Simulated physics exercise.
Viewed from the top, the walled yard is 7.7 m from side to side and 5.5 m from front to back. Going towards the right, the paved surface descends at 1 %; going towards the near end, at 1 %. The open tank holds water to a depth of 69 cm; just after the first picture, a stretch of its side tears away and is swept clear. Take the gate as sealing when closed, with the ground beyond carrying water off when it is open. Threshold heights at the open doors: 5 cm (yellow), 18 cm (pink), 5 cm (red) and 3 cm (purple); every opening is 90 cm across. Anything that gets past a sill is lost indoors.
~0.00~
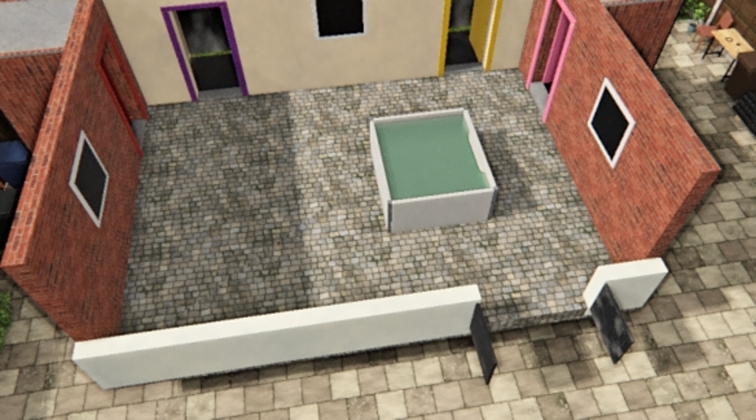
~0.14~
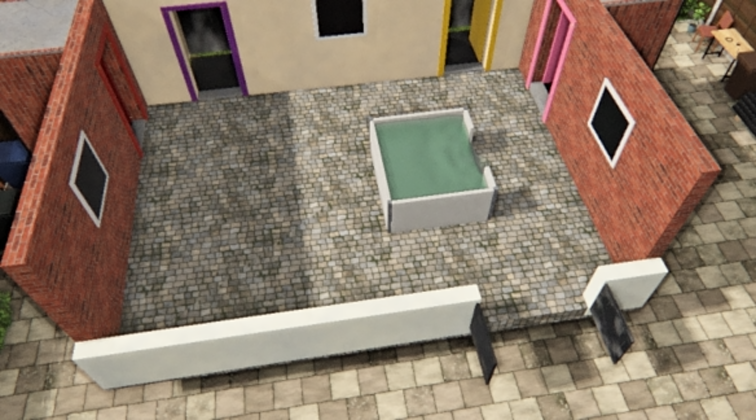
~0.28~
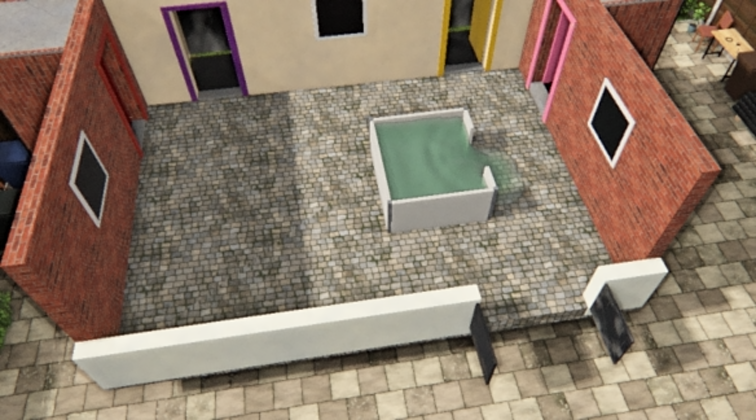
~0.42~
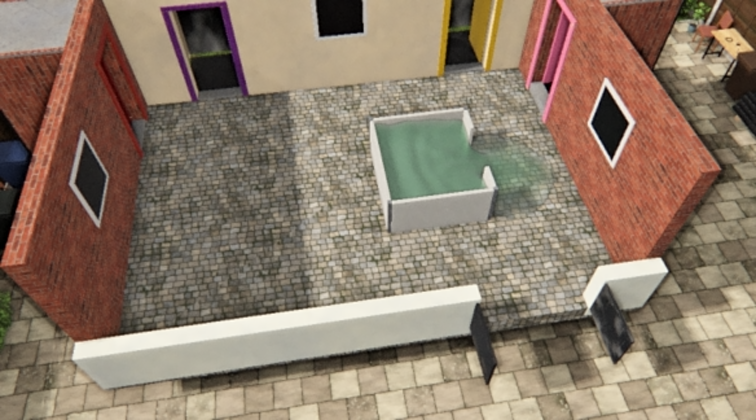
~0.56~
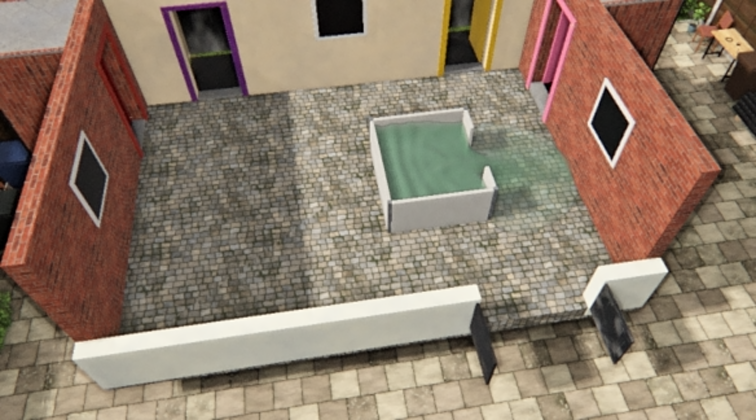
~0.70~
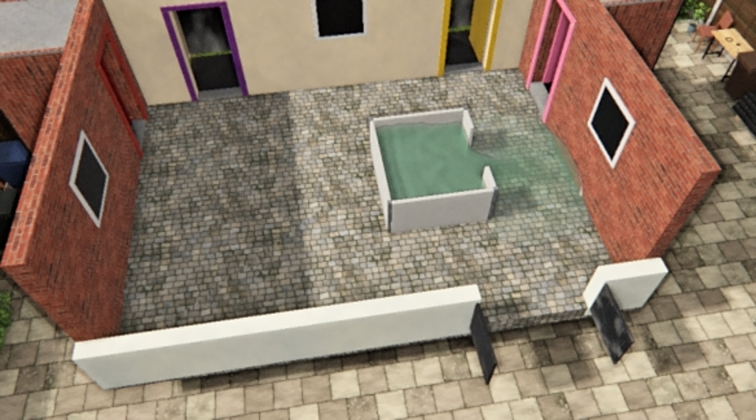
Walled paved yard with coloured doorways, a gap opening in the white tank's right side and green water spreading rightward across the paving.
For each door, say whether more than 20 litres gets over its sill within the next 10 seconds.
My prediction: At the yellow door the limit will be broken, at the pink door the limit will hold, at the red door the limit will hold, at the purple door the limit will hold.
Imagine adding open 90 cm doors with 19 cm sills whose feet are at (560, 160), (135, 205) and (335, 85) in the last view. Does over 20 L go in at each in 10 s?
In turn: Beyond it, short of it, short of it.
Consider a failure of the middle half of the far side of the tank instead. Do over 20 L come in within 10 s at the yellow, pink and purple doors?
Then: Yellow beyond it, pink short of it, purple short of it.
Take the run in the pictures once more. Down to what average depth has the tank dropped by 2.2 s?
Some 35 cm on average.
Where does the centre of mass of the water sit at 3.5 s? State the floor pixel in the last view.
Its balance point lies near (478, 172).
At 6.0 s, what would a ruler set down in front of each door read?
Depths in centimetres - yellow: 9, pink: 9, red: 0, purple: 2.
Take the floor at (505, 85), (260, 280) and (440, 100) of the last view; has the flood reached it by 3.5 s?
Well, the first is drenched, the next untouched by it, the last drenched.
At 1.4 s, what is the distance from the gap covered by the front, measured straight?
I'd say around 3.2 m from the gap.
After 1.4 s water covers 15 % of the floor and is deepest (40 cm) near (561, 169); yellow door not reached, pink door 17 cm at the sill, 0 L in, red door not reached, purple door not reached.
After 2.2 s water covers 20 % of the floor and is deepest (36 cm) near (613, 279); yellow door 11 cm at the sill, 1 L in, pink door 16 cm at the sill, 0 L in, red door not reached, purple door not reached.
After 3.5 s water covers 35 % of the floor and is deepest (26 cm) near (561, 169); yellow door 13 cm at the sill, 39 L in, pink door 12 cm at the sill, 1 L in, red door not reached, purple door not reached.
After 6.0 s water covers 70 % of the floor and is deepest (16 cm) near (618, 289); yellow door 9 cm at the sill, 89 L in, pink door 9 cm at the sill, 1 L in, red door not reached, purple door 2 cm at the sill, 0 L in.
After 10.0 s water covers 95 % of the floor and is deepest (10 cm) near (618, 289); yellow door 5 cm at the sill, 103 L in, pink door 6 cm at the sill, 1 L in, red door 3 cm at the sill, 0 L in, purple door 2 cm at the sill, 0 L in.
